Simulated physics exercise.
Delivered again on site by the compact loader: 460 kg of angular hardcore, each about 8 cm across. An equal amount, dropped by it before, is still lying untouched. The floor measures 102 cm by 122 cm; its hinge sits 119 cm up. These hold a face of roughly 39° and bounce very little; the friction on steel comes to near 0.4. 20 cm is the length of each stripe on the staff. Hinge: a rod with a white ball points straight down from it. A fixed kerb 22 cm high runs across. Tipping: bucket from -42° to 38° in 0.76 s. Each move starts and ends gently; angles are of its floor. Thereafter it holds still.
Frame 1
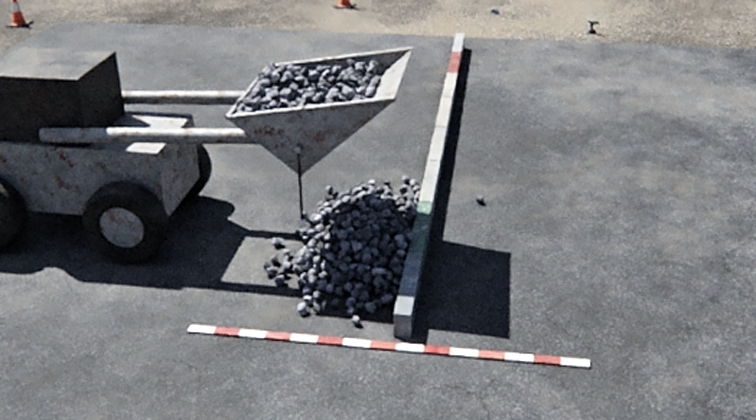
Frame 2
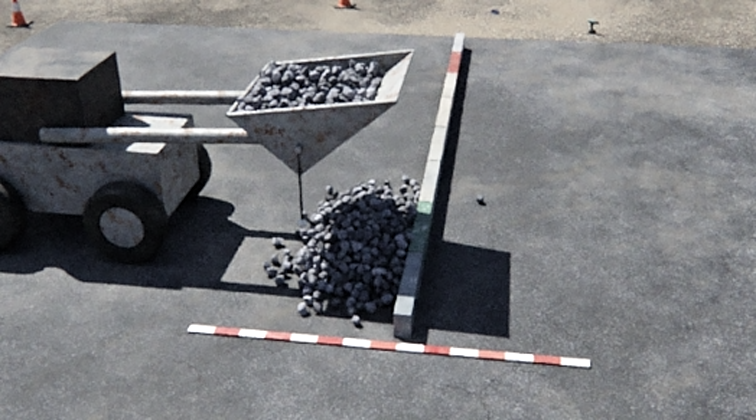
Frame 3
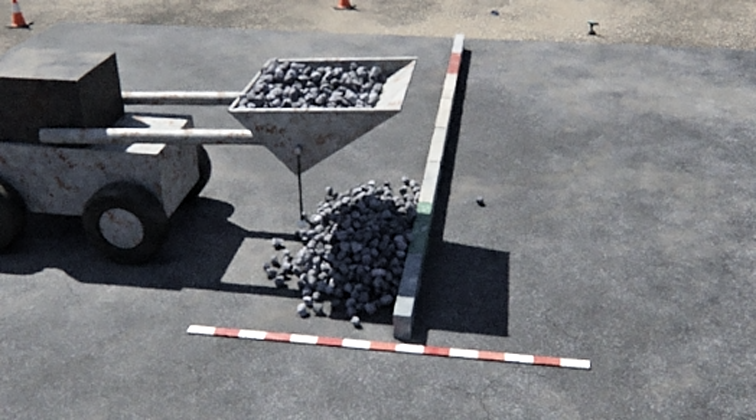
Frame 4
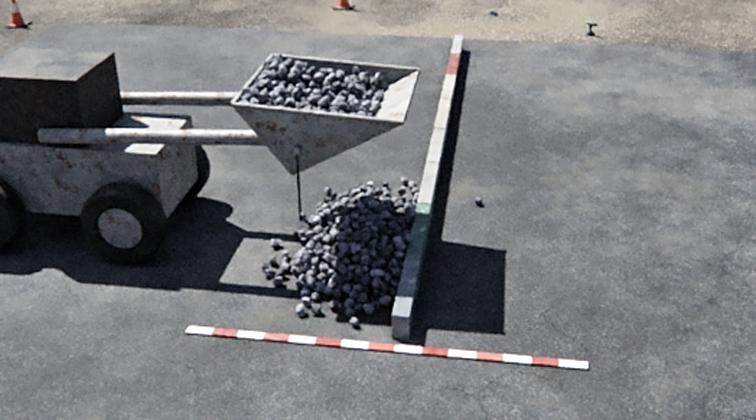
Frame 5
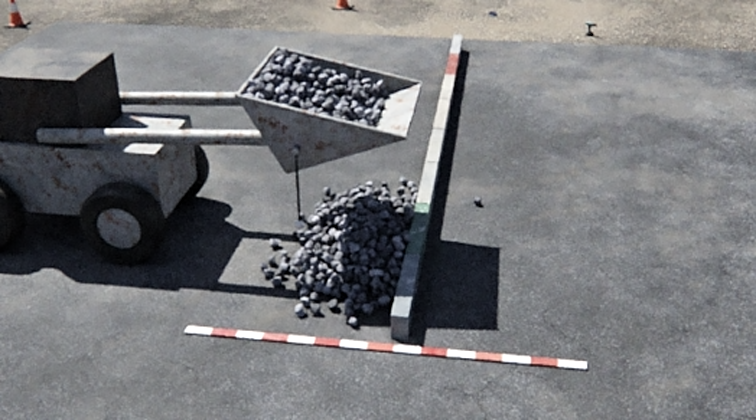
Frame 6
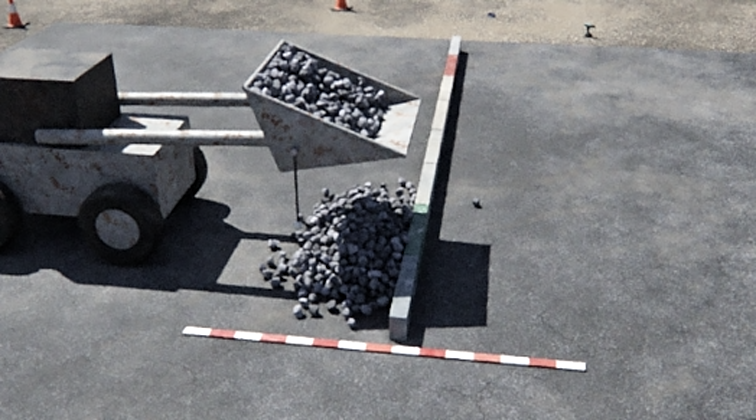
At the start, a loader on the left holds a bucket of grey stones above a heap of similar stones lying against a low kerb. The bucket barely turns at first, then tilts further forward, its right lip lowering and its back edge rising, while the stones stay inside and the heap lies still.
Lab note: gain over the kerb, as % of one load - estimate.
Gain: About 51 %.
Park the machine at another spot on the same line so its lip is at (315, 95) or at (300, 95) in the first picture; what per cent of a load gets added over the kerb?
First place: Roughly 0 %; second place: Roughly 0 %.
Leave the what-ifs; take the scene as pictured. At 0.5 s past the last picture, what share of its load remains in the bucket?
Estimate: 90 % remaining inside, roughly.
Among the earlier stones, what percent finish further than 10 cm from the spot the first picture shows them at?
Near 0 per cent, I reckon.
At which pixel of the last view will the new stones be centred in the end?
They end up centred around (428, 237).
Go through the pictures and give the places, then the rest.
Lip at (395, 99), floor tilted -42°, highest stones at (333, 72). The earlier load is highest near (363, 212), 30 cm above ground level, 100 % on this side of the kerb, in the first frame.
Lip at (397, 102), floor tilted -40°, highest stones at (313, 75), in the second frame.
The bucket is at -36°, its lip at (400, 110); the top of the load is at (287, 71), in the third frame.
The bucket is at -29°, its lip at (403, 123); the top of the load is at (284, 66), in the fourth frame.
Lip at (406, 138), floor tilted -21°, highest stones at (285, 61), in the fifth frame.
Lip at (406, 156), floor tilted -11°, highest stones at (287, 55), in the sixth frame.
Then, 0.2 s after the last picture the floor is at 26°; in per cent of one load, 100 in the bucket, 100 on this side of the kerb; the foremost stones are at (416, 228).
Then, 0.5 s after the last picture the floor is at 38°; in per cent of one load, 92 in the bucket, 108 on this side of the kerb; the foremost stones are at (416, 228).
Then, 0.9 s after the last picture the floor is at 38°; in per cent of one load, 34 in the bucket, 146 on this side of the kerb, 20 over the kerb; the foremost stones are at (481, 235).
Then, 3.7 s after the last picture the floor is at 38°; in per cent of one load, 1 in the bucket, 148 on this side of the kerb, 51 over the kerb; the foremost stones are at (583, 249). Net gain over the kerb, 51.
